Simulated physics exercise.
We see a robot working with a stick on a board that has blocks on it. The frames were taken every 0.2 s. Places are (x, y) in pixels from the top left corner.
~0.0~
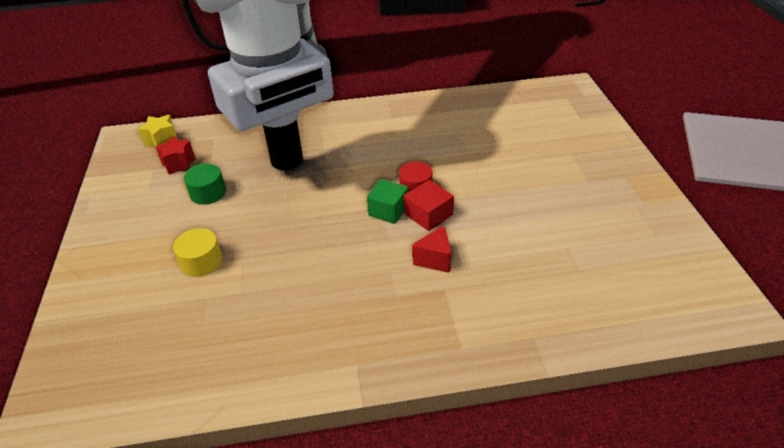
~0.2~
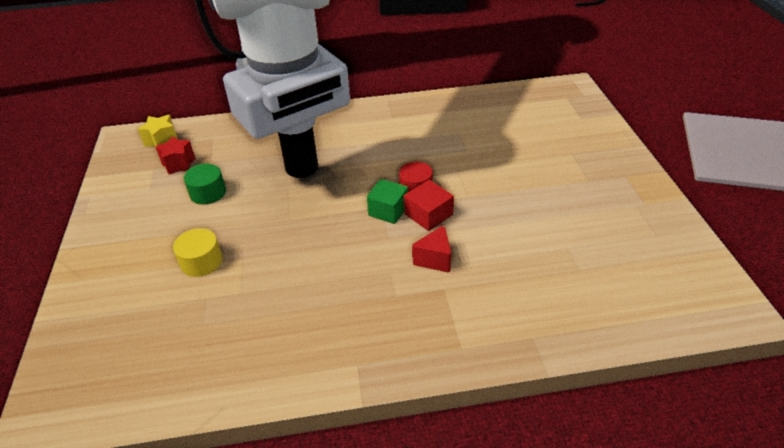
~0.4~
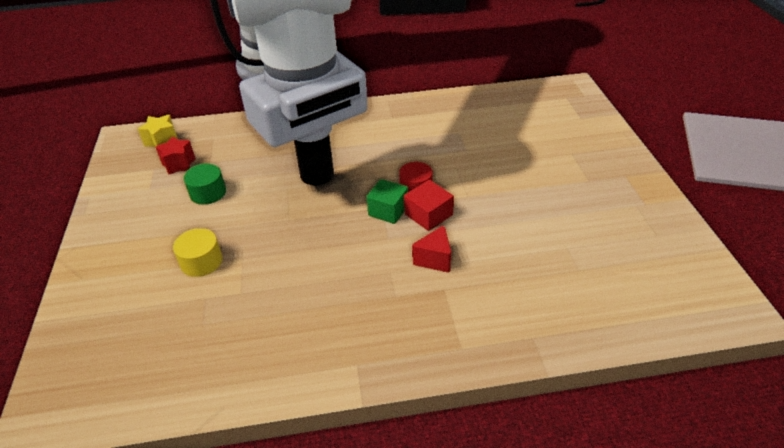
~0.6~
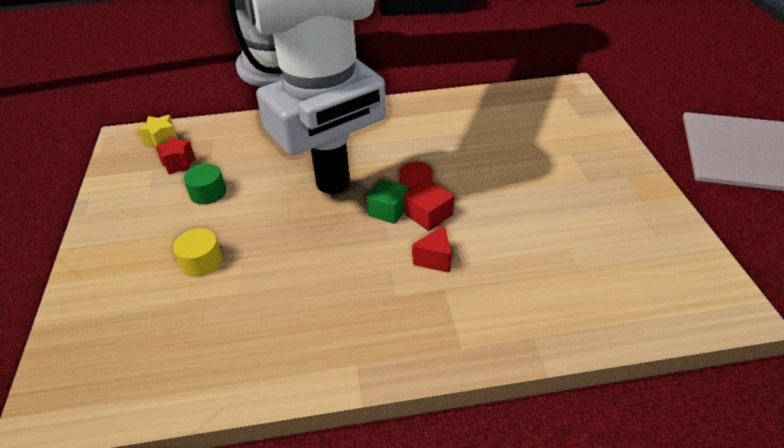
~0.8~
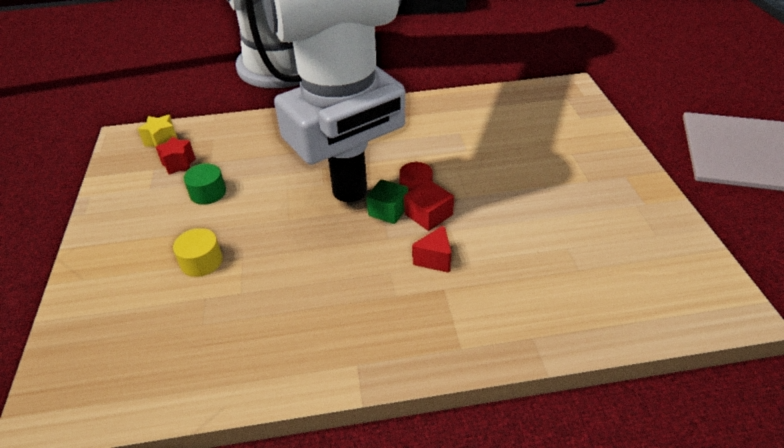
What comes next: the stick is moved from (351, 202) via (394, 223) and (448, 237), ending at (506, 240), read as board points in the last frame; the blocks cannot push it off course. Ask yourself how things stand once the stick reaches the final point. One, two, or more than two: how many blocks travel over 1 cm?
It should be two.
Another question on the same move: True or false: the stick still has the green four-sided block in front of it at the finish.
The statement is true.
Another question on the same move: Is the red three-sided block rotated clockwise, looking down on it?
Yes
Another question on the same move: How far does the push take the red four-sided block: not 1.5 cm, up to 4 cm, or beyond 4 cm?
The shift is above 4 cm.
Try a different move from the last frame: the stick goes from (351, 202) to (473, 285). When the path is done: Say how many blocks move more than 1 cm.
The push moves three or more blocks more than 1 cm.
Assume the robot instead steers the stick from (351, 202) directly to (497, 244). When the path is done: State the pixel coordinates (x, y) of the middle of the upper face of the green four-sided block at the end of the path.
Its top centre is at about (539, 219).
What follows on the original path. One third of the way, stick (394, 213); green four-sided block (429, 206), turned 20° anticlockwise; red four-sided block (465, 197), turned 40° anticlockwise.
Two thirds of the way, stick (449, 226); green four-sided block (487, 213), turned 50° anticlockwise; red four-sided block (506, 192), turned 80° anticlockwise; red three-sided block (440, 242), turned 30° clockwise.
At the end, stick (508, 229); green four-sided block (545, 217), turned 40° anticlockwise; red disc not moved; red four-sided block (520, 188), turned 120° anticlockwise; red three-sided block (441, 242), turned 35° clockwise.
